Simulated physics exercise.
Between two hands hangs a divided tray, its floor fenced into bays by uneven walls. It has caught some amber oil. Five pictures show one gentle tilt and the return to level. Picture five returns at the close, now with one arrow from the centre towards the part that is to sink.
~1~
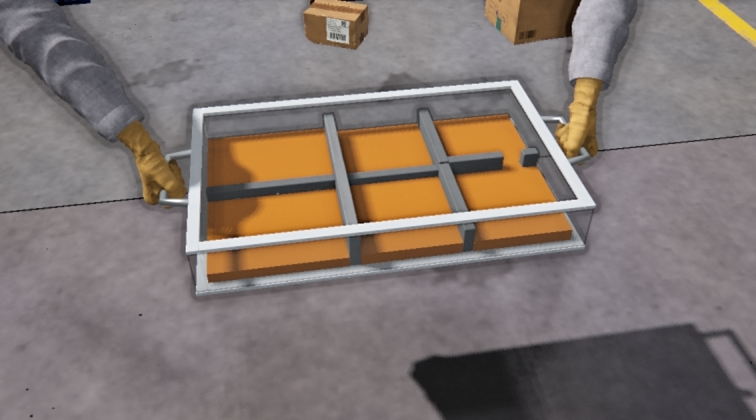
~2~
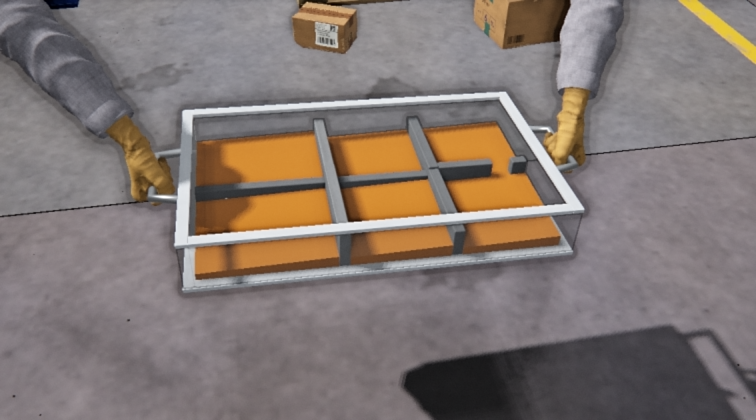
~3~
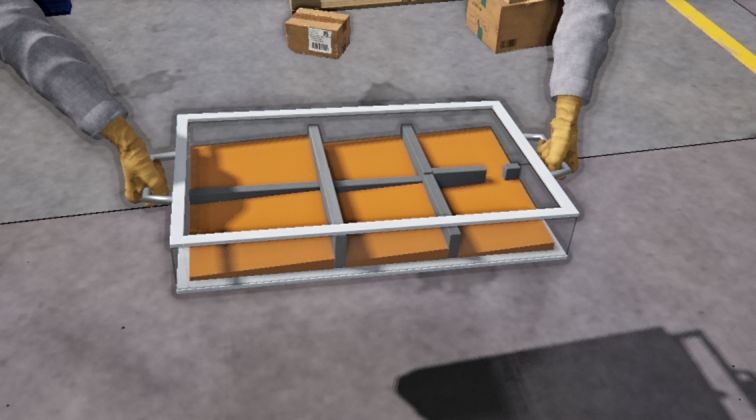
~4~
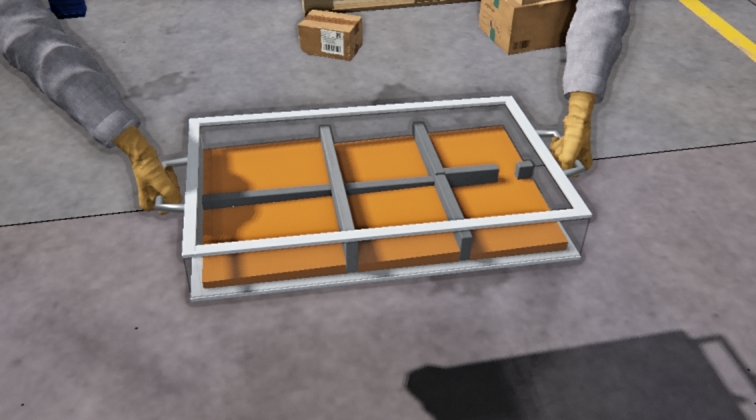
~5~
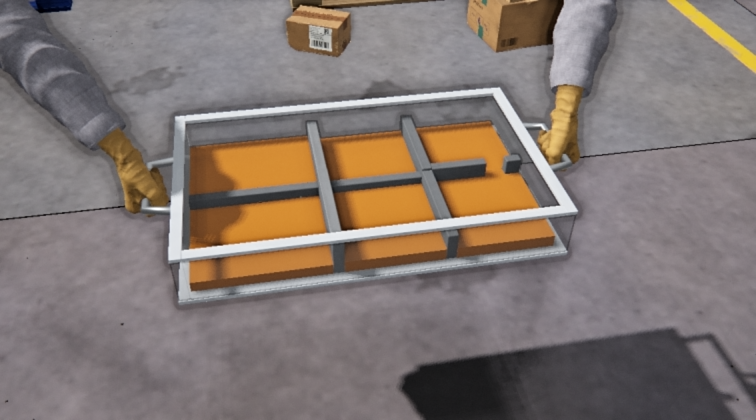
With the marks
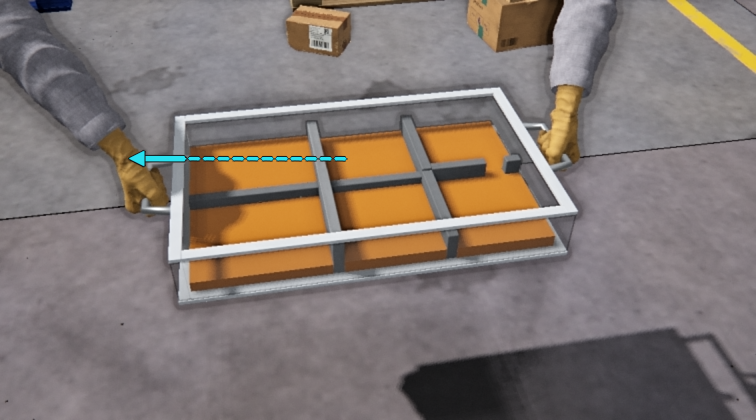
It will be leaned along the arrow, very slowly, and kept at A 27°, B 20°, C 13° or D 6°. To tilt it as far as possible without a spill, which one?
Tilt B just does it.
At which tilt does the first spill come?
A.
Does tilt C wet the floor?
No.
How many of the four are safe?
Three of the four.
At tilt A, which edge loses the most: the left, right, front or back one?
The left rim.
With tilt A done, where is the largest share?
It is the back left one.
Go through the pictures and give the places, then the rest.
In the first frame, the tray is level; deepest in the back left bay, at (272, 159), shallowest in the front left.
The second frame shows tipped about 3° down to the back right; no wall is crossed.
The third frame shows tipped about 5° down to the back right; no wall is crossed.
The fourth frame shows tipped about 2° down to the back right; no wall is crossed.
In the fifth frame, the tray is level; deepest in the back left bay, at (255, 167), shallowest in the front left.
The arrow ends at (134, 158).
With A, about 14 % goes over the rim.
With B, nothing spills; the back left bay holds the most.
With C, nothing spills; the back left bay holds the most.
With D, nothing spills; the back left bay holds the most.
